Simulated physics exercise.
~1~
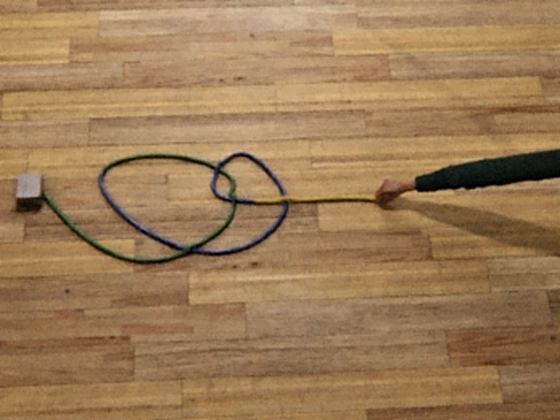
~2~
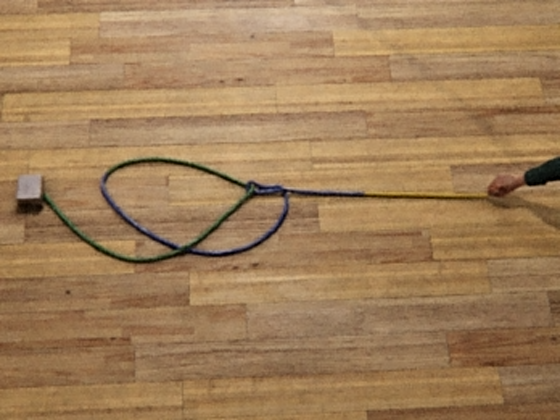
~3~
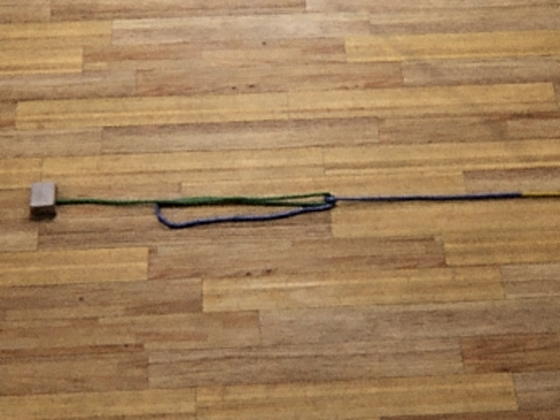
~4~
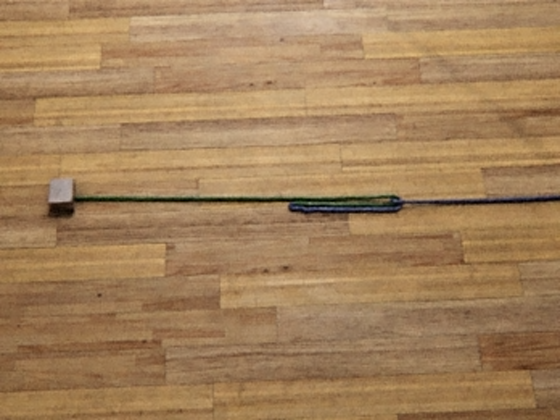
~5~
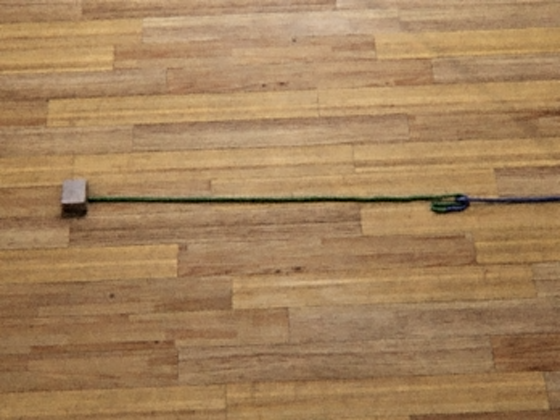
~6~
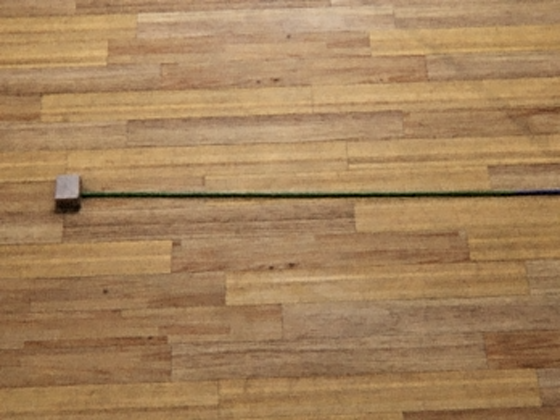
Looped green, blue and yellow rope being pulled right by a hand, its loops narrowing and shrinking until it runs straight.
